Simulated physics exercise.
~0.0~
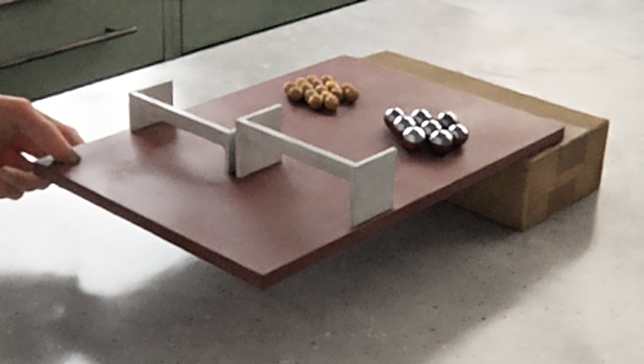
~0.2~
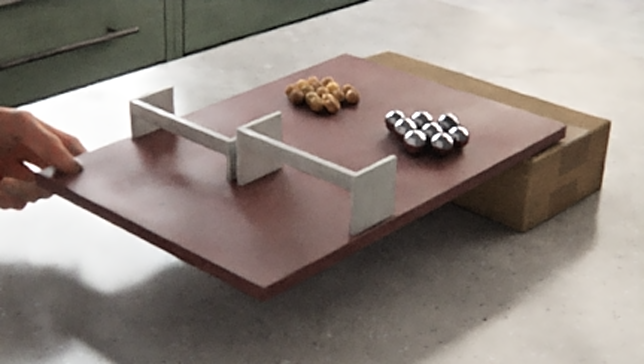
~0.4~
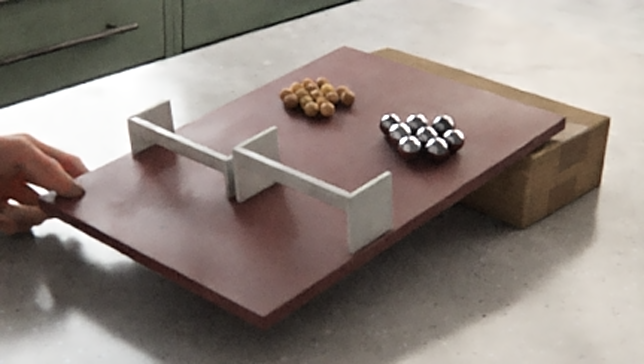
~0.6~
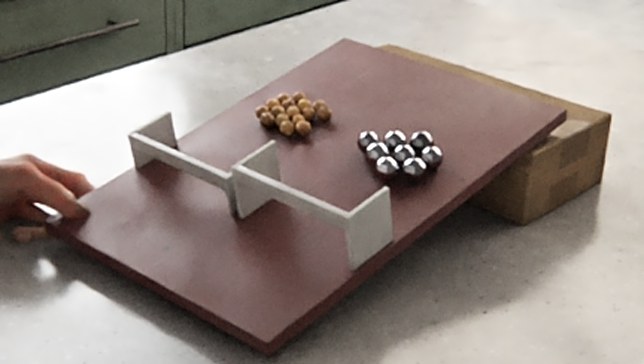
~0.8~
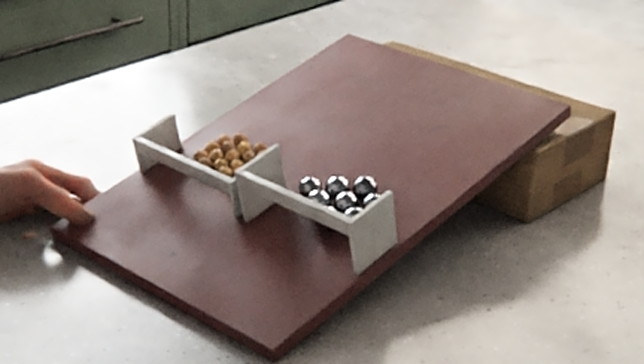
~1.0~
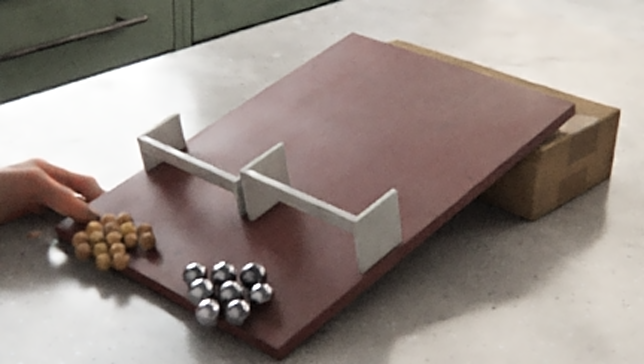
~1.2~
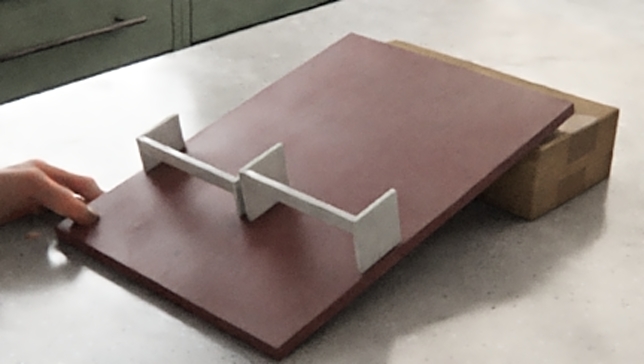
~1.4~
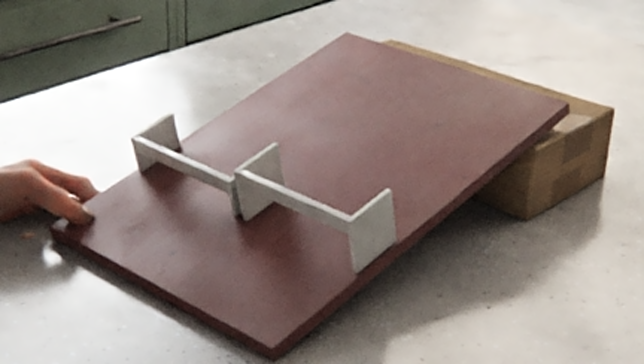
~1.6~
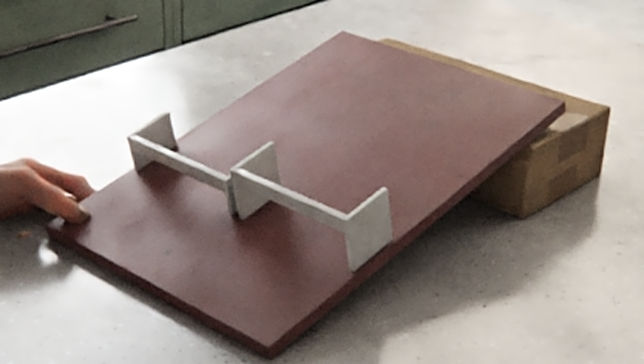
A hand lowers a board's end, and both piles slide under white strips and off.
